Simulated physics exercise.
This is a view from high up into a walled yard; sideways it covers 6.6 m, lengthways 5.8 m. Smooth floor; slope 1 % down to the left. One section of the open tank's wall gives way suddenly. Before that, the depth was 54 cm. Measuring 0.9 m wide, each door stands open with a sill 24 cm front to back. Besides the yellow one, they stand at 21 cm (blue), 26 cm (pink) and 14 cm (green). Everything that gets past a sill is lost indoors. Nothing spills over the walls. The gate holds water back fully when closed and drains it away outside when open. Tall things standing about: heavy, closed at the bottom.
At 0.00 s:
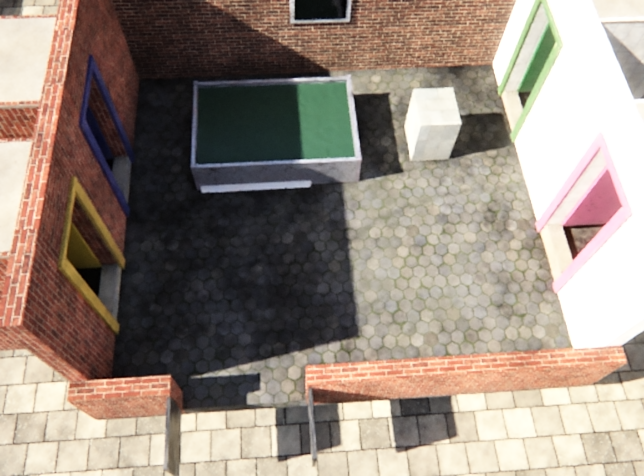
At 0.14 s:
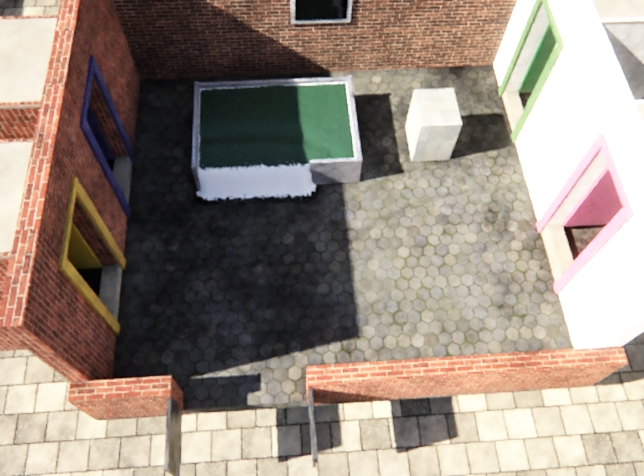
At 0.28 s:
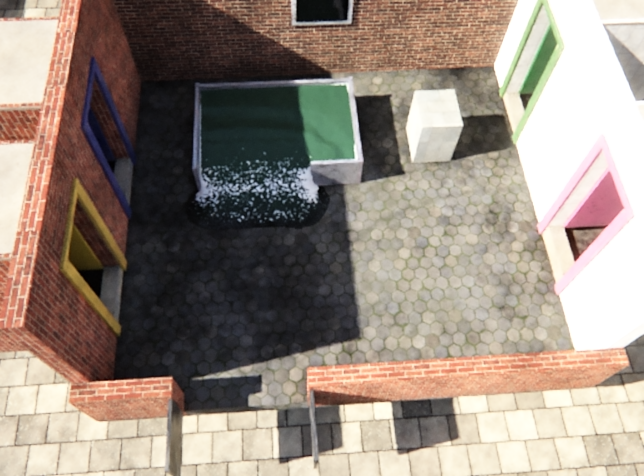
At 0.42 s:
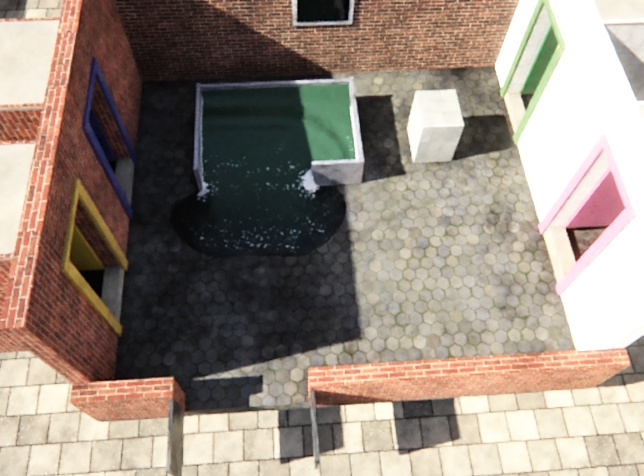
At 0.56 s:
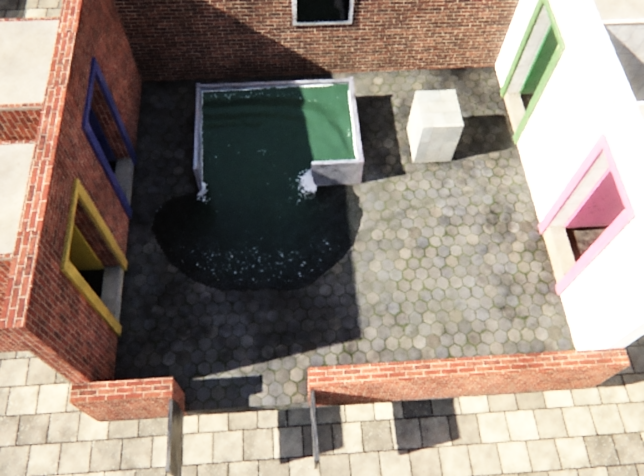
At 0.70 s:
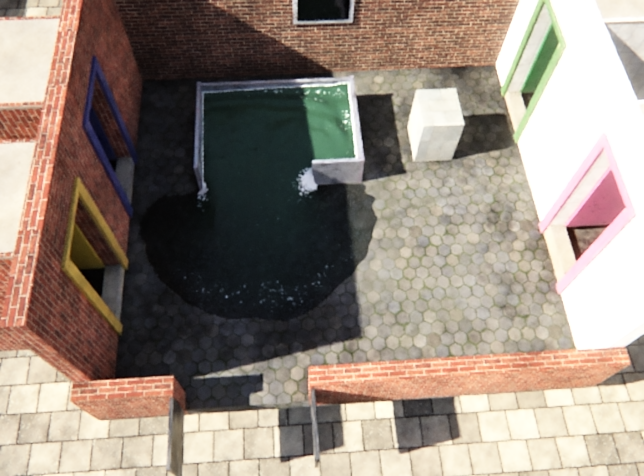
Walled brick yard with green water bursting through the front of an open tank and spreading in a dark pool across the paving.
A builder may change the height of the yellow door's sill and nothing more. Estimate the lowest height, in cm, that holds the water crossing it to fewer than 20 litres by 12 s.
My estimate is 13 cm.
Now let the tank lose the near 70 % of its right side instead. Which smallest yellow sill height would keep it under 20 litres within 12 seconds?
Estimate: Near 8.0 cm.
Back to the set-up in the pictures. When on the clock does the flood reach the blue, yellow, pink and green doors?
Blue = 2.6 s, yellow = 1.1 s, pink = 4.0 s, green = 7.0 s.
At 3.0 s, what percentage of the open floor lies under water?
About 40 per cent.
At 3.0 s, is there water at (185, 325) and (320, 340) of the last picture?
Note: Point one reached; point two reached.
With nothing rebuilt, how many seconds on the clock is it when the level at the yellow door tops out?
The depth peaks at about 2.0 seconds.
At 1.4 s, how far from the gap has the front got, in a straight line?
Around 3.6 m from the gap.
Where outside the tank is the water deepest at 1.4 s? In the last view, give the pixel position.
(232, 192).
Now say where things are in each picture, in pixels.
Still water, 54 cm deep, in the open tank at (275, 123); the yellow door at (99, 268) is dry, in the first picture.
Water pours out at (255, 177) and has run 0.3 m, to (285, 198); about 10 cm deep outside, 54 cm at the back, in the second picture.
The gap is at (256, 180), the front 0.7 m out at (265, 223); the back of the open tank holds 54 cm, in the third picture.
The gap is at (257, 181), the front 1.3 m out at (293, 251); the back of the open tank holds 54 cm, in the fourth picture.
Water pours out at (257, 181) and has run 1.8 m, to (275, 284); about 7 cm deep outside, 49 cm at the back, in the fifth picture.
The front is at (269, 313), 2.3 m from the gap at (257, 180); 5.6 m2 of floor is wet, 46 cm left at the back; 0.8 m in a straight line remain to the yellow door at (102, 268), in the sixth picture.
After 1.4 s water covers 35 % of the floor, deepest (28 cm) near (232, 192); 7 cm at the yellow door, 0 litres in over its 20 cm sill.
After 3.0 s water covers 40 % of the floor, deepest (28 cm) near (132, 333); 15 cm at the yellow door, 0 litres in over its 20 cm sill.
After 12.0 s water covers 95 % of the floor, deepest (6 cm) near (114, 397); 6 cm at the yellow door, 0 litres in over its 20 cm sill.
At the yellow door as built, the water arrived by 1.2 s and peaked near 20 cm at 2.0 s.
With a sill of 11.5 cm, 34 litres would have come in within the 12 s; with 15.5 cm, 7 litres. So under 20 litres takes about 13 cm.
